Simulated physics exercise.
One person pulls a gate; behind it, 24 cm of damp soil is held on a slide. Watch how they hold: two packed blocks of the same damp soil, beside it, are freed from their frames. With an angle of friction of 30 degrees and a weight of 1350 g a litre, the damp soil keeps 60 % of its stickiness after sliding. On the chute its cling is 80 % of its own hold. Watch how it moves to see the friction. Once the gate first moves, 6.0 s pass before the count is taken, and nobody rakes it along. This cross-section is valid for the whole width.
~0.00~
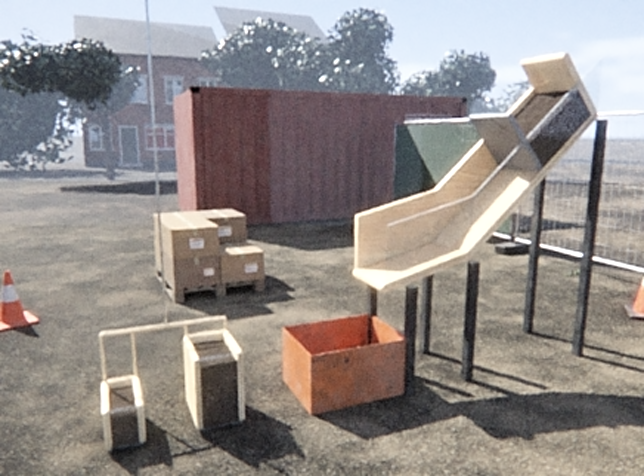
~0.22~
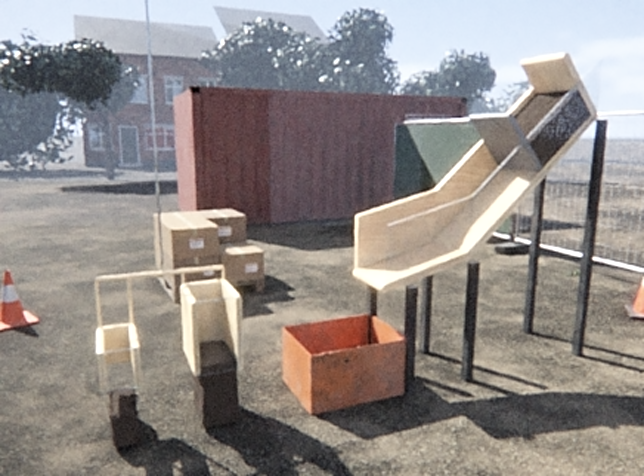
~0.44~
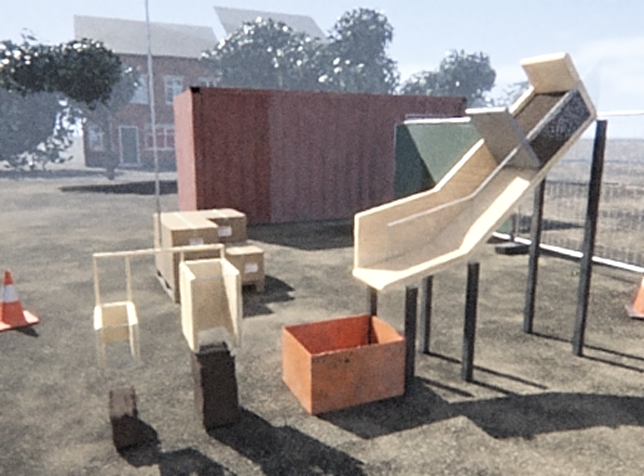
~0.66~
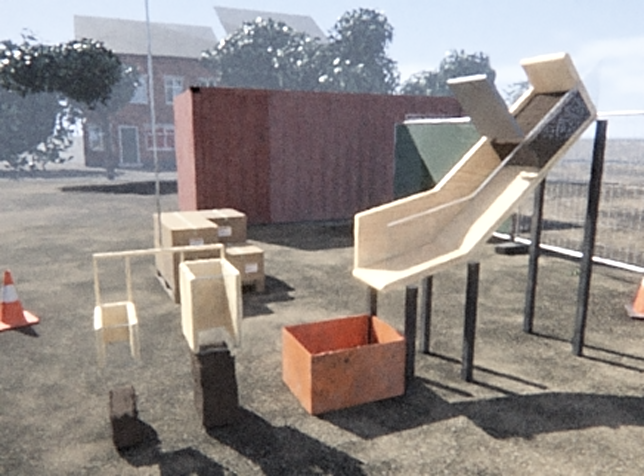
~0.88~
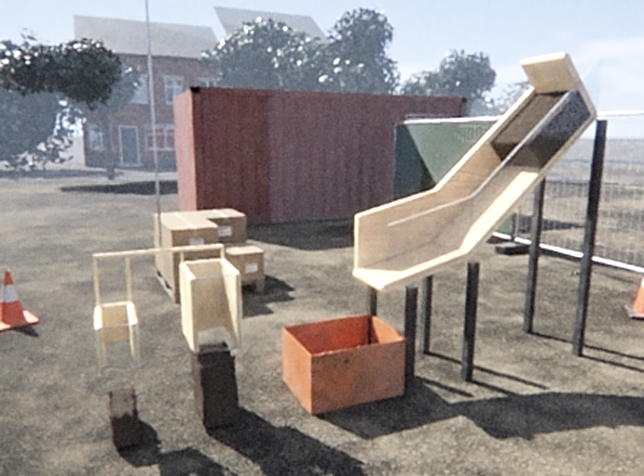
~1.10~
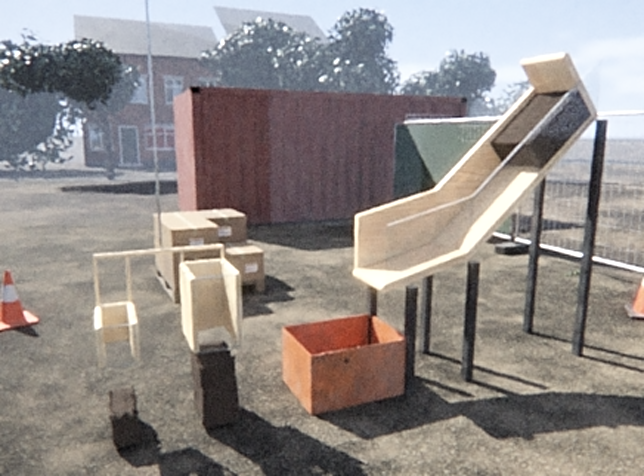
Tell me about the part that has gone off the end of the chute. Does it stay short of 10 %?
Yes, it stays short of 10 %.
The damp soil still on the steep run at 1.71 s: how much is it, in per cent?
It comes to around 100 percent.
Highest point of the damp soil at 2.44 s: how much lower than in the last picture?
About 0 centimetres.
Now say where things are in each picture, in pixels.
Leading edge of the damp soil at (531, 145); blocks stand 19 cm, 40 cm (left to right), in the first frame.
Leading edge of the damp soil at (531, 145); blocks stand 19 cm, 40 cm (left to right), in the second frame.
Leading edge of the damp soil at (531, 145); blocks stand 19 cm, 40 cm (left to right), in the third frame.
Leading edge of the damp soil at (531, 145); blocks stand 19 cm, 40 cm (left to right), in the fourth frame.
Leading edge of the damp soil at (531, 145); blocks stand 19 cm, 40 cm (left to right), in the fifth frame.
Leading edge of the damp soil at (531, 146); blocks stand 19 cm, 40 cm (left to right), in the sixth frame.
After 1.71 s, all is on the steep run, none on the flatter one and 0 % past the end.
After 2.44 s, 95 % is on the steep run, 5 % on the flatter one and 0 % past the end.
After 3.17 s, 95 % is on the steep run, 5 % on the flatter one and 0 % past the end.
After 3.89 s, 95 % is on the steep run, 5 % on the flatter one and 0 % past the end.
After 6.39 s, at the end, 95 % is on the steep run, 5 % on the flatter one and 0 % past the end.
